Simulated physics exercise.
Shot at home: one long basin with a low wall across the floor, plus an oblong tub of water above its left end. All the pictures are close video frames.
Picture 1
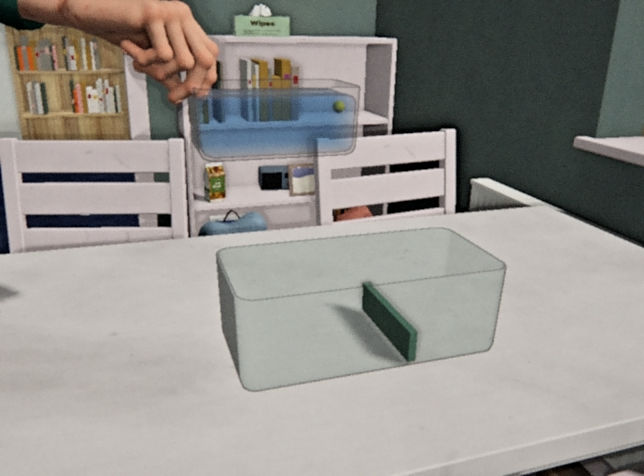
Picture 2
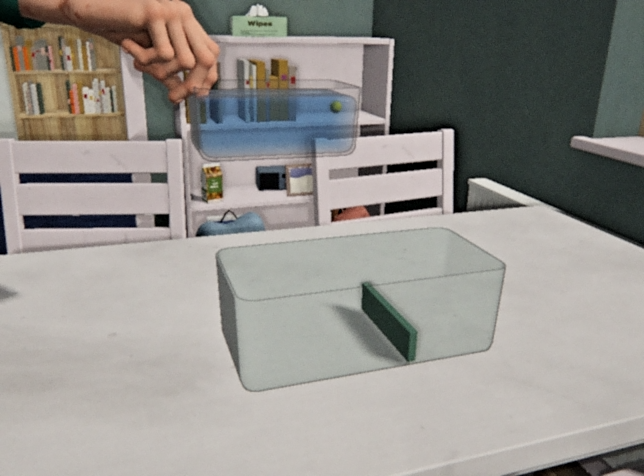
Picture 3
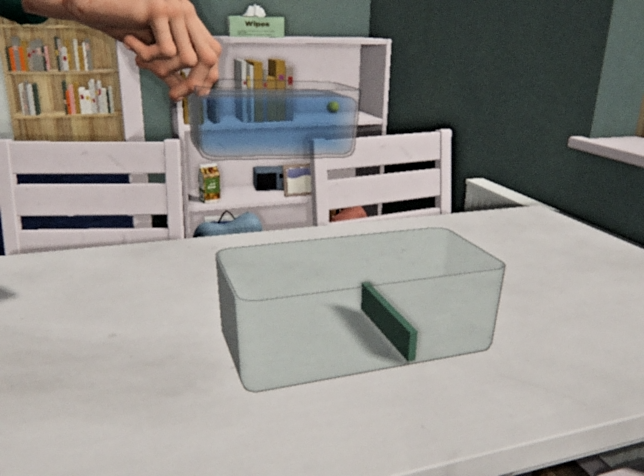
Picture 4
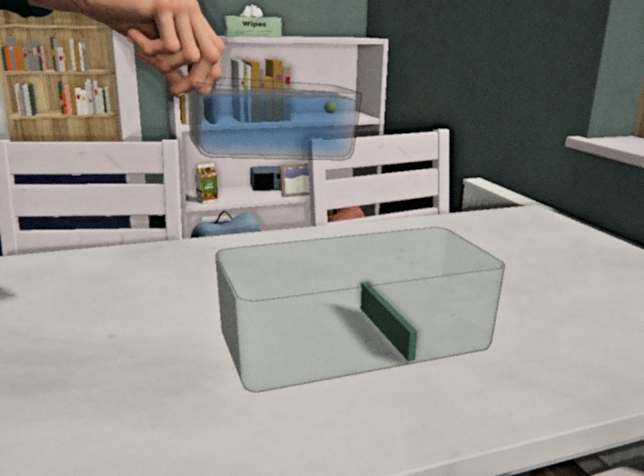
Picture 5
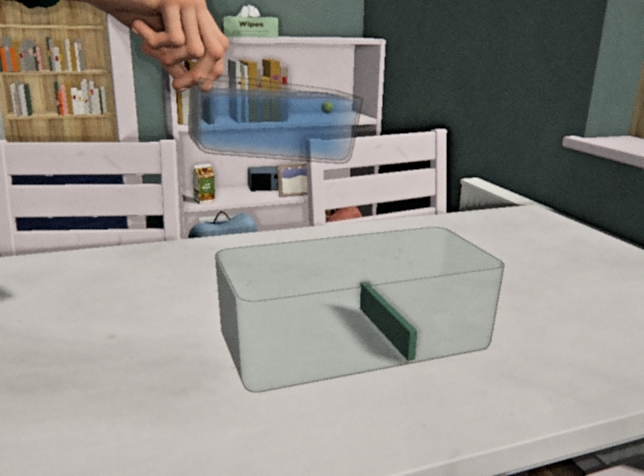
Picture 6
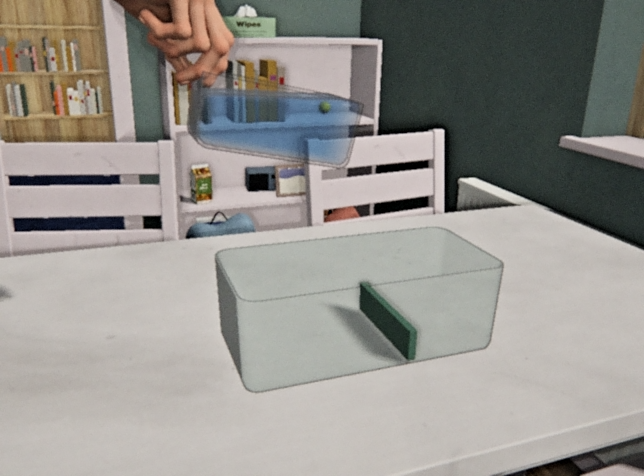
Above a long clear basin on a table, a hand slowly tilts a water-filled tub rightward.
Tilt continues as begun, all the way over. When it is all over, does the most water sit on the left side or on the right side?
The right compartment is the one that ends up fullest, I'd say.
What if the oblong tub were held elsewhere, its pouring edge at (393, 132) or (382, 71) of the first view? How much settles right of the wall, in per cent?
Start one gives some 70 %, start two some 65 %.
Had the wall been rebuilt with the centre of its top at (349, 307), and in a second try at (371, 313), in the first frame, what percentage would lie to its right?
The first placement leaves close to 75 per cent, the second close to 60 per cent.
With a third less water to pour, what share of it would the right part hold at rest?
It should come out close to 45 per cent.
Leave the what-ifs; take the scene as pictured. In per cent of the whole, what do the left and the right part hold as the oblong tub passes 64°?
On the left 0 per cent, on the right 10 per cent.
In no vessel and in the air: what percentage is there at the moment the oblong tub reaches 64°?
I'd put it at roughly 45 percent of it.
A moment on, the tilt is 64° and 42 per cent is still to pour, 2 is left of the wall and 11 right of it.
Next, the tilt is 94° and 9 per cent is still to pour, 20 is left of the wall and 59 right of it.
Then the tilt is 98° and 2 per cent is still to pour, 31 is left of the wall and 59 right of it.
Later the tilt is 98° and 0 per cent is still to pour, 35 is left of the wall and 58 right of it.
At rest 35 per cent lies left of the wall, 58 right of it and 7 outside.
